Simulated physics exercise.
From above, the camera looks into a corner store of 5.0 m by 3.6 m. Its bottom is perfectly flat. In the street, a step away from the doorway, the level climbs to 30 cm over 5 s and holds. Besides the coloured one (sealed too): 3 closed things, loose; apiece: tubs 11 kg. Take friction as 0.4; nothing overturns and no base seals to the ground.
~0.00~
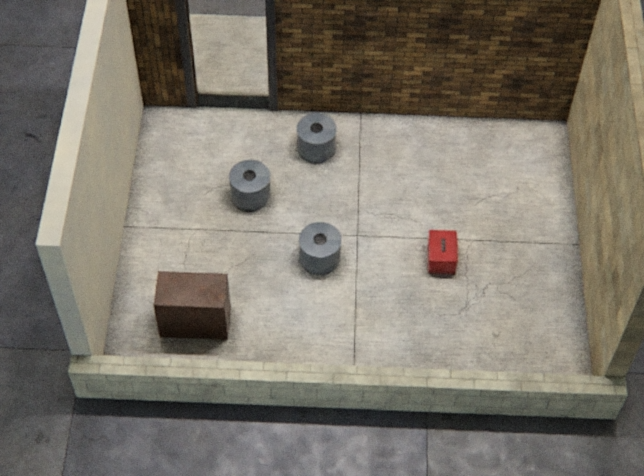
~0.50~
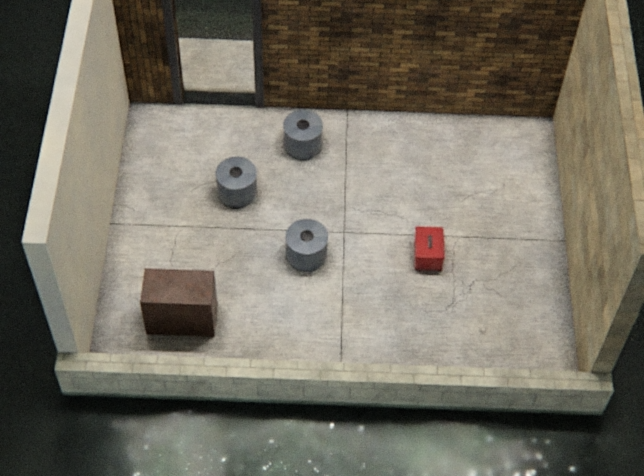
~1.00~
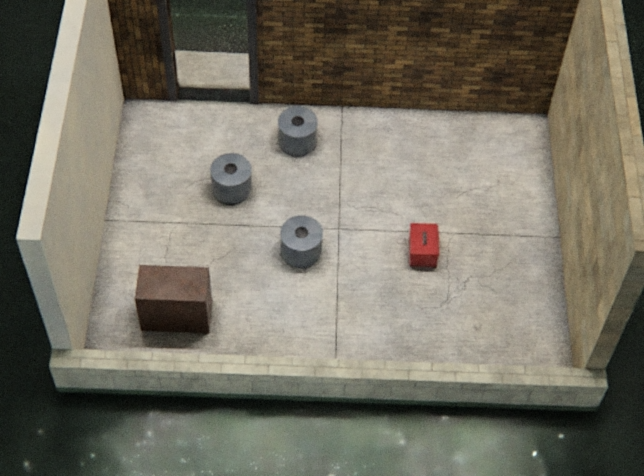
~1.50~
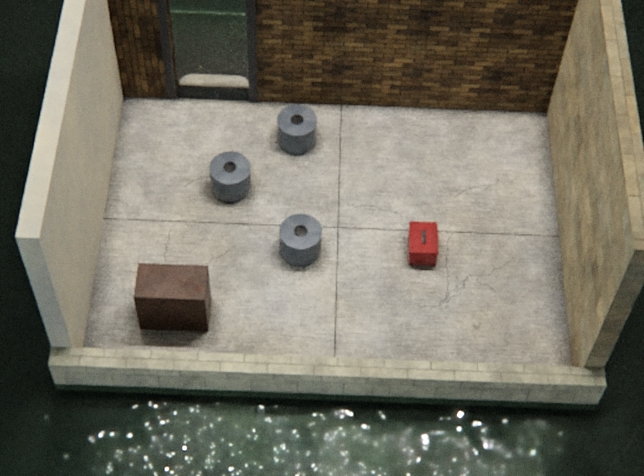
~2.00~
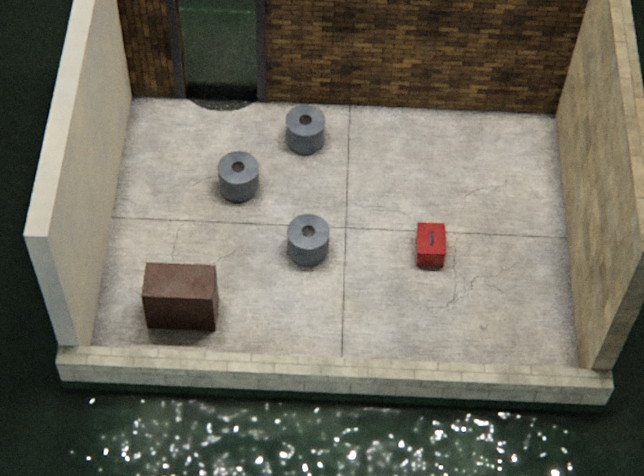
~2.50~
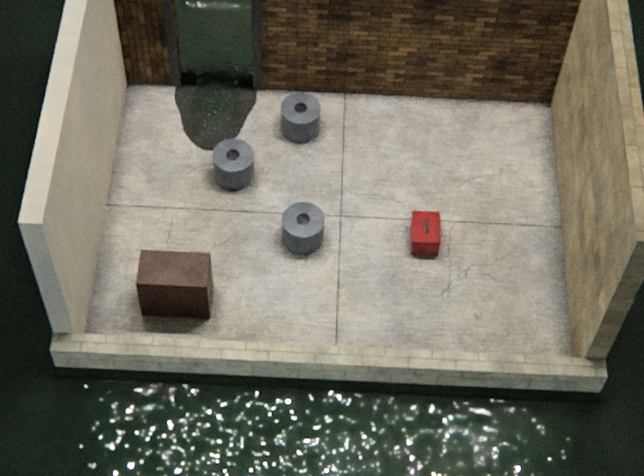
In the video, water spreads outside a small walled room holding a red box, a brown box and three grey cylinders, then enters through the doorway as a dark patch on the floor, while the objects stay in place.
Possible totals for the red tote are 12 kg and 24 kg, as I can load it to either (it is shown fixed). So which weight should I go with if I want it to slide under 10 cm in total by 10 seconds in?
Go with the lighter one.
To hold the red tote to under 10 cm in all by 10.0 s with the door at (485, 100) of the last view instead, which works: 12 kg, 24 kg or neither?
Result: Heavier option only.
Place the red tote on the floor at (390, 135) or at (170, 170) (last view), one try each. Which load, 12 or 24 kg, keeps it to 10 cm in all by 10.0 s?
For the first start the lighter one suffices; for the second neither one suffices.
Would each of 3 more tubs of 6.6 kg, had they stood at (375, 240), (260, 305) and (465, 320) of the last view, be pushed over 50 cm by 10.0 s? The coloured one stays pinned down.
In the order given, beyond the mark, then beyond the mark, and last beyond the mark.
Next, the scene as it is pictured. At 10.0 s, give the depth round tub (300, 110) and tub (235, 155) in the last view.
Roughly 3 and 18 cm.
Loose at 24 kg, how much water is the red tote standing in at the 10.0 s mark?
About 4 cm.
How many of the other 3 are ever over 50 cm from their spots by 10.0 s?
Result: 2.
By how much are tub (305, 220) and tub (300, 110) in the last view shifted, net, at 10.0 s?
Respectively 250 and 0 centimetres.
After 3.5 s the red tote would be 0 cm from its start with 12 kg and 0 cm from its start with 24 kg; 0 cm of water round it then.
After 4.5 s the red tote would be 0 cm from its start with 12 kg and 0 cm from its start with 24 kg; 0 cm of water round it then.
After 7.0 s the red tote would be 0 cm from its start with 12 kg and 0 cm from its start with 24 kg; 3 cm of water round it then.
After 10.0 s the red tote would be 0 cm from its start with 12 kg and 0 cm from its start with 24 kg; 4 cm of water round it then.
